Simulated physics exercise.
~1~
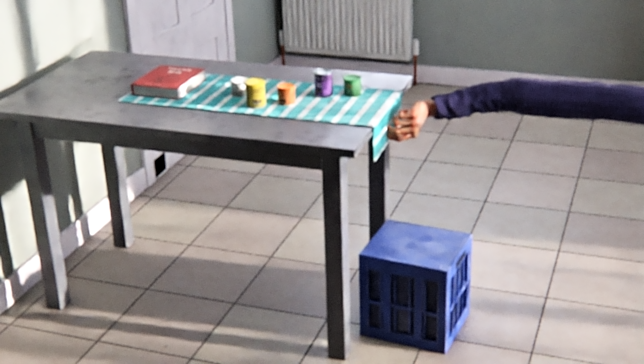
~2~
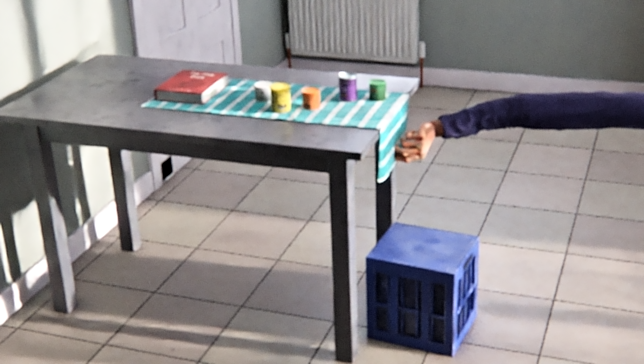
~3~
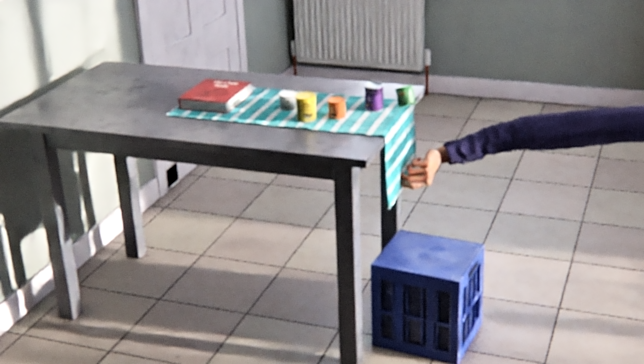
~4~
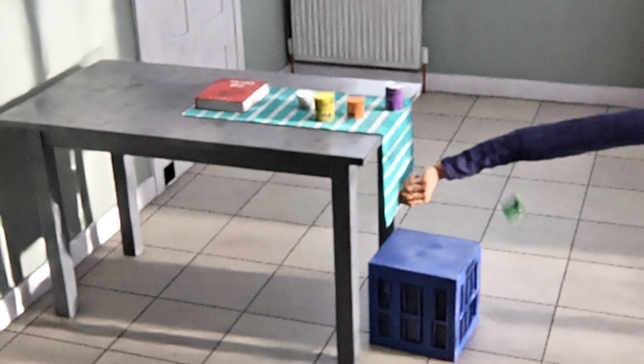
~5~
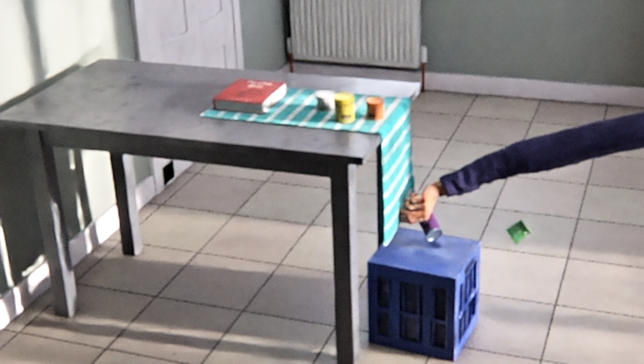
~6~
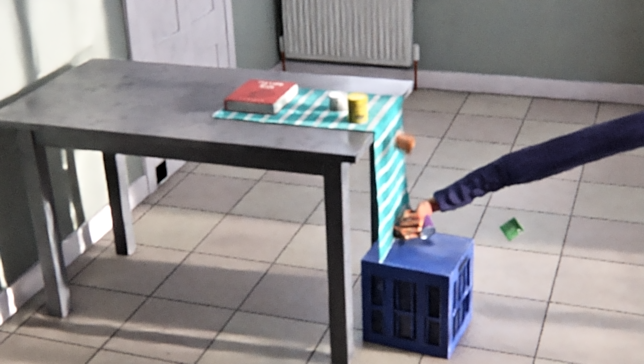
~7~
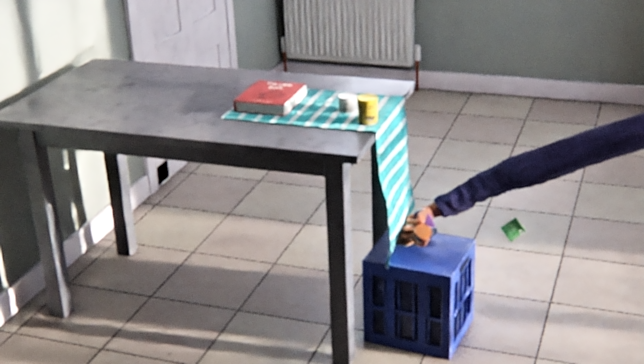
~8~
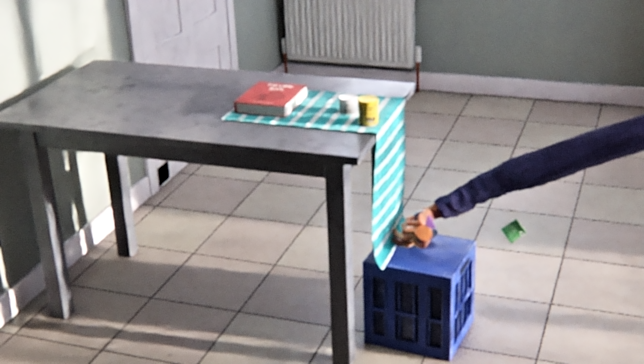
At the start, a hand holds the hanging end of a turquoise striped tea towel on a dark table, with a red book and five small pots and cans on top and a blue crate below. The hand draws the towel down, and everything on it slides right toward the table's edge. The green pot drops first and ends up on the floor beyond the crate. The purple can follows onto the crate, then the orange pot tips over the edge and lands there too. The hand stops at the crate, with the book, white pot and yellow can still on the table.
